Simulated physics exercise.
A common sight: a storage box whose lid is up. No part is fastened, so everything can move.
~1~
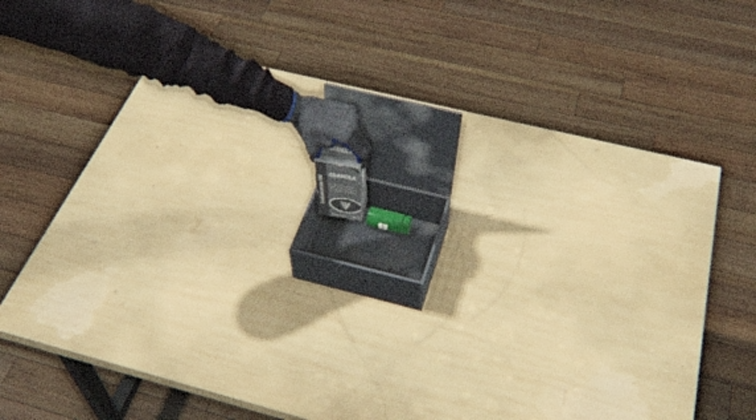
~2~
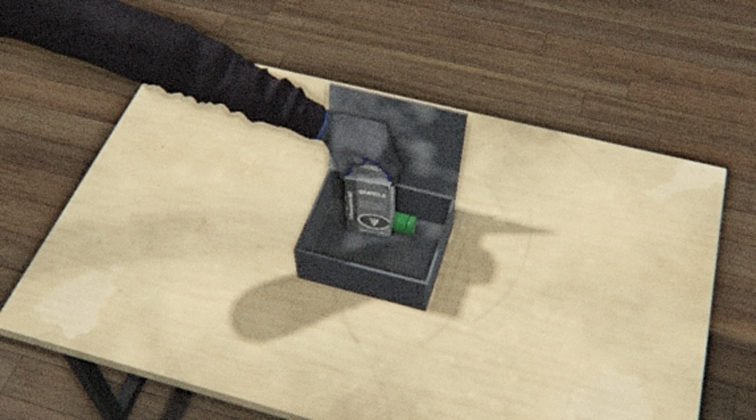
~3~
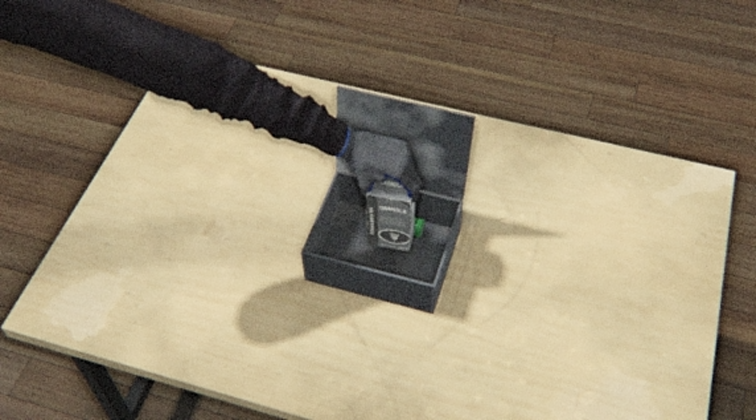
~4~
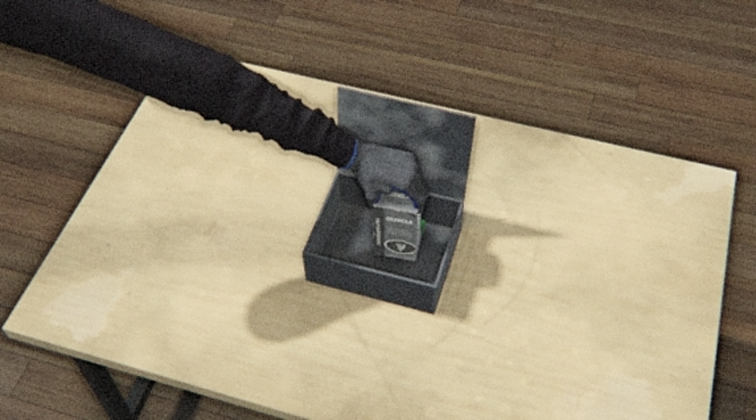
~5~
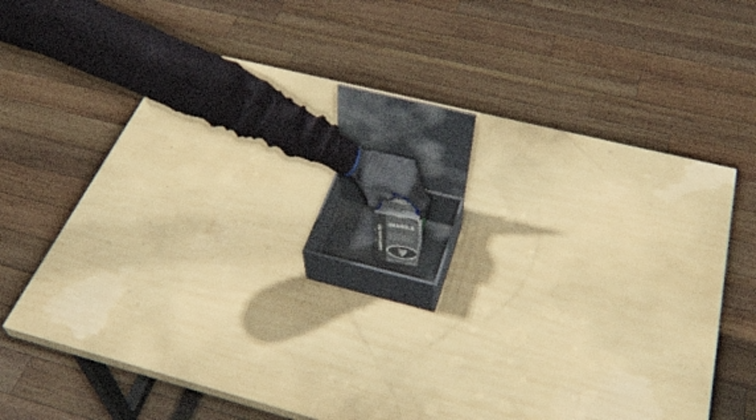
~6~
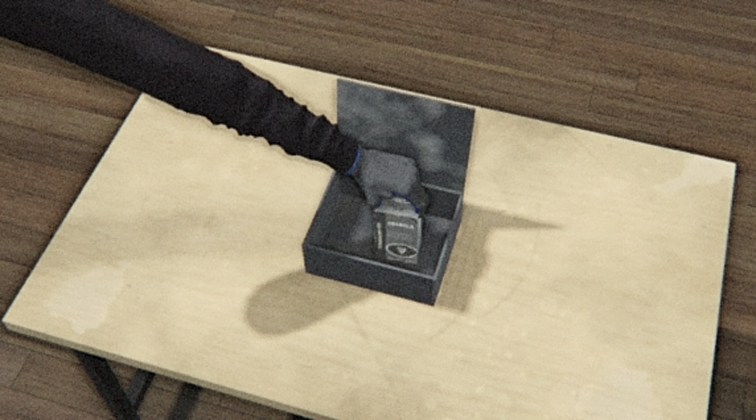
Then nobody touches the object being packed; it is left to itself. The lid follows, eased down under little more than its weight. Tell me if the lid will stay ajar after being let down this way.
It will stay ajar.
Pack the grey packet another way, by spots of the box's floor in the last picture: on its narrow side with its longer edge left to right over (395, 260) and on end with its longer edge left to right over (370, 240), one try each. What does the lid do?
First, the lid does shut; second, the lid won't shut.
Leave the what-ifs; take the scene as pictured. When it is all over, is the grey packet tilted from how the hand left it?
At the finish the grey packet goes crooked.
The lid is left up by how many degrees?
Some 14° above the rim.
Then, 1.30 s past the last view, lid 86° above the rim.
Then, 1.70 s past the last view, lid 51° above the rim.
Then, 2.00 s past the last view, lid 30° above the rim; grey packet rocked 18° from its first pose near (395, 239).
Then, 2.20 s past the last view, lid 15° above the rim; grey packet rocked 52° from its first pose near (400, 244).
Finally, lid 15° above the rim; down or leaning hard in the box, grey packet; green shaker still in place. Final places as the last picture's camera would see them, grey packet near (403, 242).
